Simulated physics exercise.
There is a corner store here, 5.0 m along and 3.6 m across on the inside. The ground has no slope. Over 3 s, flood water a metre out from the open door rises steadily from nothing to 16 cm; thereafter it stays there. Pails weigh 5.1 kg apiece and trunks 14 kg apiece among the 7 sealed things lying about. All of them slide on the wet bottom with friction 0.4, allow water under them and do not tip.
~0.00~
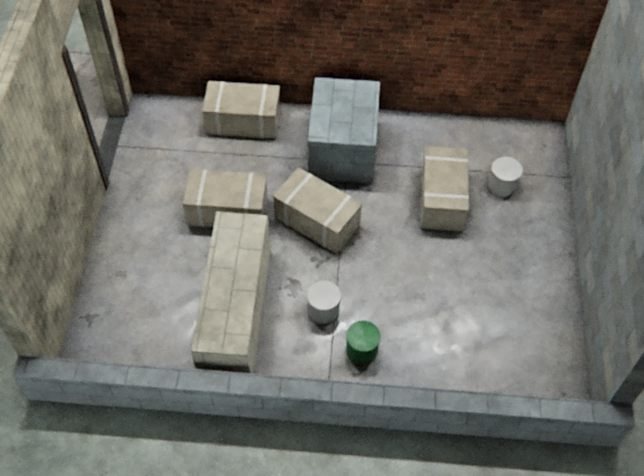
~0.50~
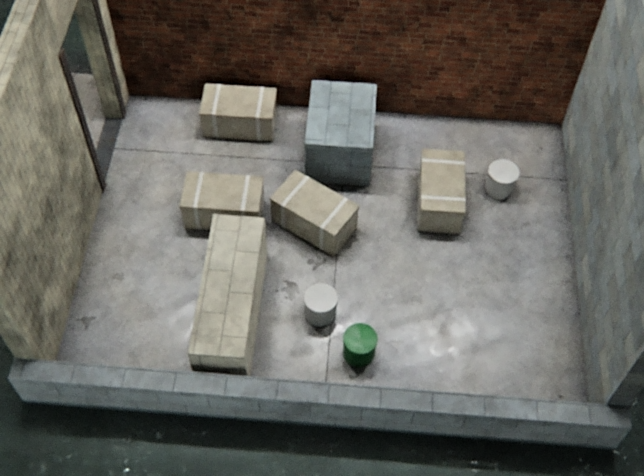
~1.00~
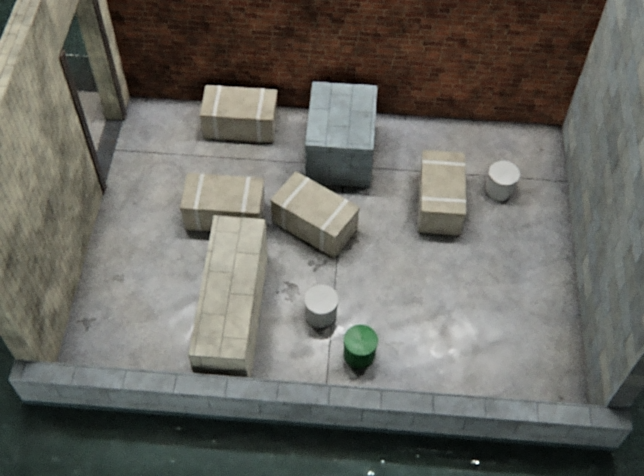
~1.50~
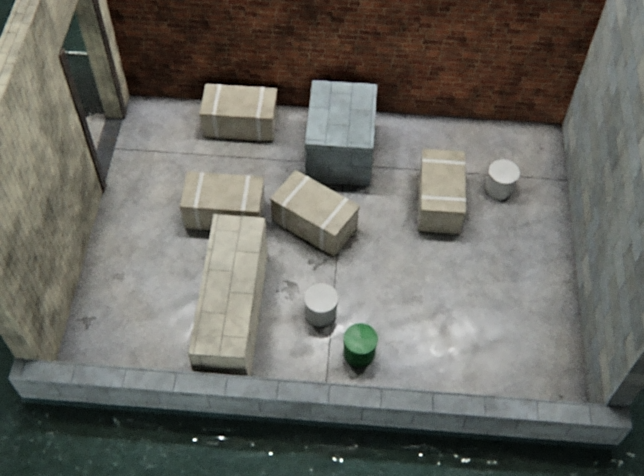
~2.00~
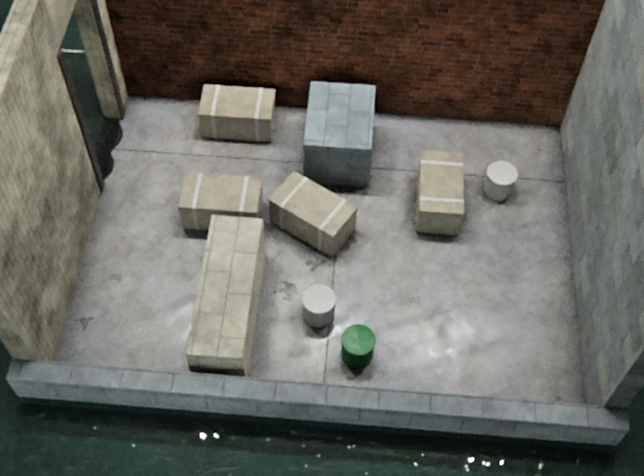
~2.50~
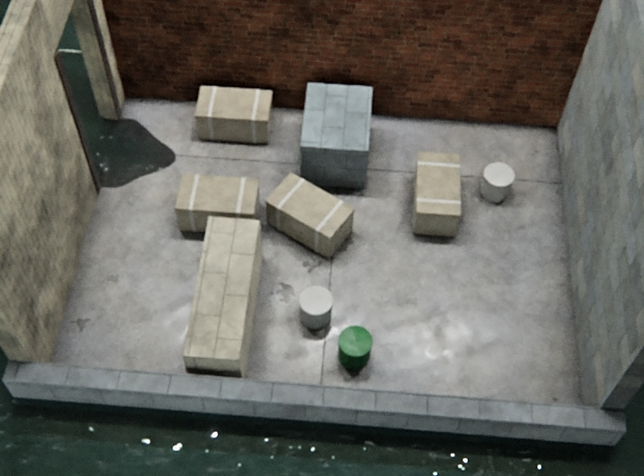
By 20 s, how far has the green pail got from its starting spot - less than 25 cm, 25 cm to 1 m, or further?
It ends up a bit off.
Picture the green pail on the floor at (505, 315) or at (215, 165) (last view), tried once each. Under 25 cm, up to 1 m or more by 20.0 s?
I'd expect it to shift slightly the first time and to get swept far off the second time.
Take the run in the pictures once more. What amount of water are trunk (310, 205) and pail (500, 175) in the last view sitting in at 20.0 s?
I'd put it at 12 cm and 8 cm respectively.
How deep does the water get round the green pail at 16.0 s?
I'd say around 7 cm.
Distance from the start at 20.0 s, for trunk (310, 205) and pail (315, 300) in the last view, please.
250 cm and 140 cm respectively.
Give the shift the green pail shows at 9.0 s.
It has shifted about 0 cm.
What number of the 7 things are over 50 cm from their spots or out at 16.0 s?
By then 4.
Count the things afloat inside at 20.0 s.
Tally: 7 of them.
After 4.0 s the green pail is near (356, 341), 0.0 m from its start, aground; 0 afloat.
After 9.0 s the green pail is near (356, 341), 0.0 m from its start, aground; 1 afloat.
After 16.0 s the green pail is near (314, 320), 0.4 m from its start, afloat; 6 afloat.
After 20.0 s the green pail is near (401, 300), 0.6 m from its start, afloat; 7 afloat.
